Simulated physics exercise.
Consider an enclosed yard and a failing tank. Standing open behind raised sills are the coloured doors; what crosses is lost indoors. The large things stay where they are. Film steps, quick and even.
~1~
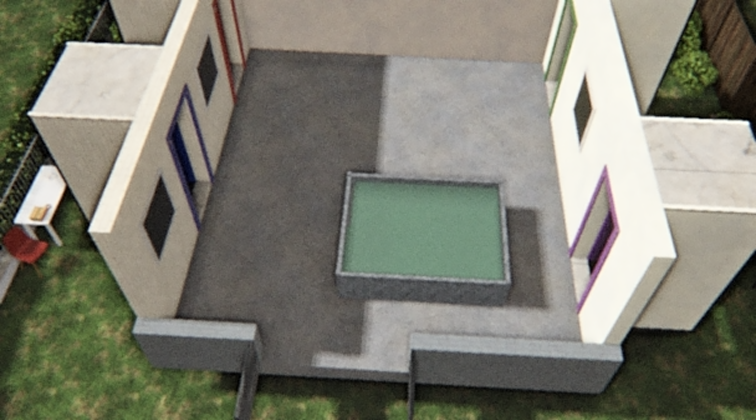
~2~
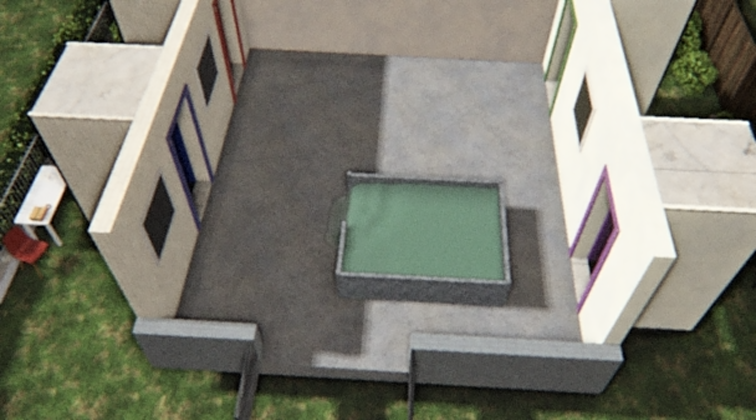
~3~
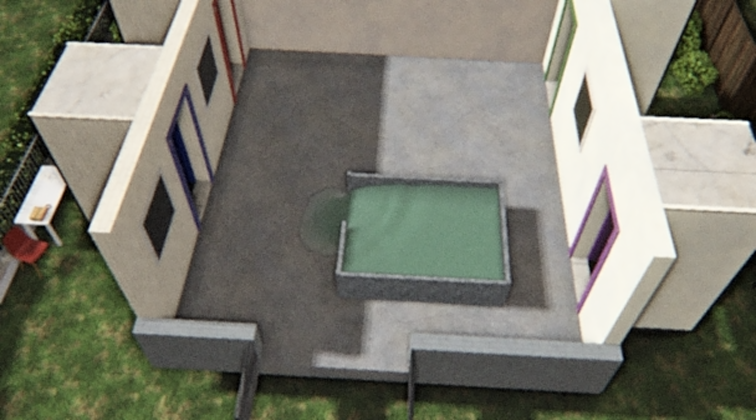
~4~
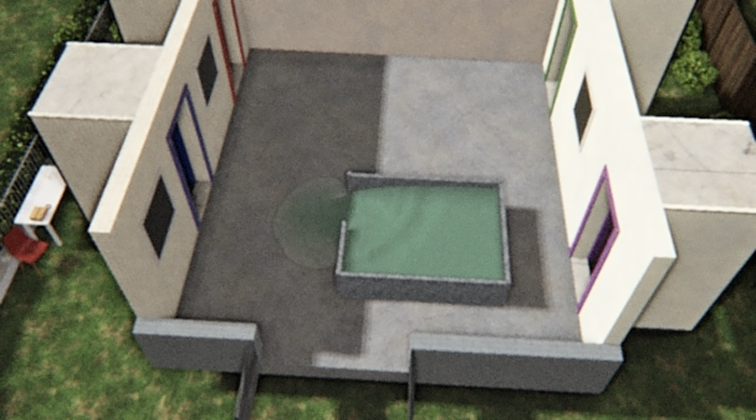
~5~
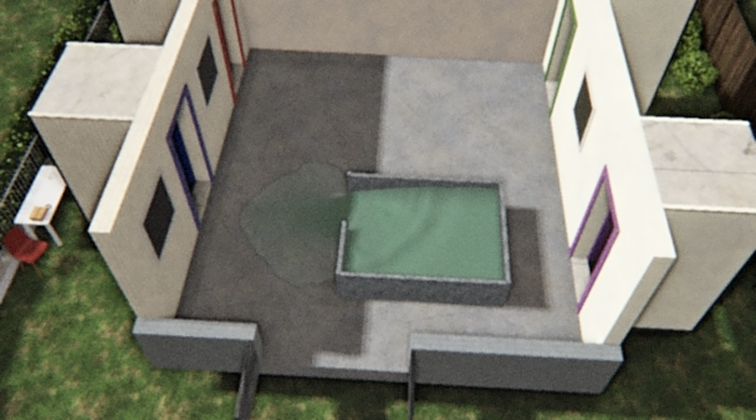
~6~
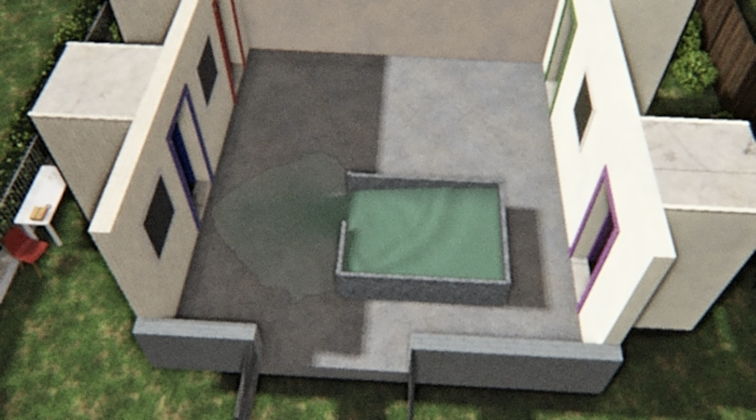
Walled tank of green water emptying through a gap in its left side, the water spreading leftward across the grey yard floor.
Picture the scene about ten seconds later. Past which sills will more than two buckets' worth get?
The blue door lets more than two buckets past; the purple door keeps it to two buckets or less; the red door keeps it to two buckets or less; the green door lets more than two buckets past.
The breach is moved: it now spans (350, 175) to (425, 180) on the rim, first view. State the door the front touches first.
It would be the red one.
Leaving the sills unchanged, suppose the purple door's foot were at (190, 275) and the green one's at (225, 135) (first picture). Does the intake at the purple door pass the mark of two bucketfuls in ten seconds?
My take is that the purple door gets beyond it.
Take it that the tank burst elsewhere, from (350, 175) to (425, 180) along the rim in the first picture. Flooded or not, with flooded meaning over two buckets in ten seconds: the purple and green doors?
Put simply, the purple door falls below the limit; the green door overflows.
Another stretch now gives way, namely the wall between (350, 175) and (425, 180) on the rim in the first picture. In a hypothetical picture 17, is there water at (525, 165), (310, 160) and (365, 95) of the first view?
One by one: Unsoaked; waterlogged; waterlogged.
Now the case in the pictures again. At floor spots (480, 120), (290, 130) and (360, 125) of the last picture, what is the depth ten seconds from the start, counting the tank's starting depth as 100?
Going in order, roughly 4, 6 and 4 %.
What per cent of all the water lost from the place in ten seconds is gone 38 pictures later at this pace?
I'd put it at 65 per cent.
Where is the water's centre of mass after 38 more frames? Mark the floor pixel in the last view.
It is near (347, 198).
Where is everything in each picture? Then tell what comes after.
In the first picture, still water in the tank at (424, 228).
In the second picture, the front is at (338, 245), out from the gap at (350, 214).
In the third picture, the front is at (308, 244), out from the gap at (350, 216).
In the fourth picture, the front is at (277, 230), out from the gap at (350, 216).
In the fifth picture, water pours out at (350, 216) and has run to (245, 225).
In the sixth picture, water pours out at (350, 216) and has run to (216, 212).
A moment on, water covers 20 % of the floor; the blue door over two buckets in, the purple door not reached, the red door not reached, the green door not reached.
Next, water covers 30 % of the floor; the blue door far over two buckets in, the purple door not reached, the red door wet at the sill, nothing in, the green door not reached.
Then, water covers 40 % of the floor; the blue door far over two buckets in, the purple door not reached, the red door wet at the sill, nothing in, the green door not reached.
Later, water covers 70 % of the floor; the blue door far over two buckets in, the purple door not reached, the red door wet at the sill, nothing in, the green door not reached.
In the end, water covers 90 % of the floor; the blue door far over two buckets in, the purple door under two buckets in, the red door wet at the sill, nothing in, the green door over two buckets in.
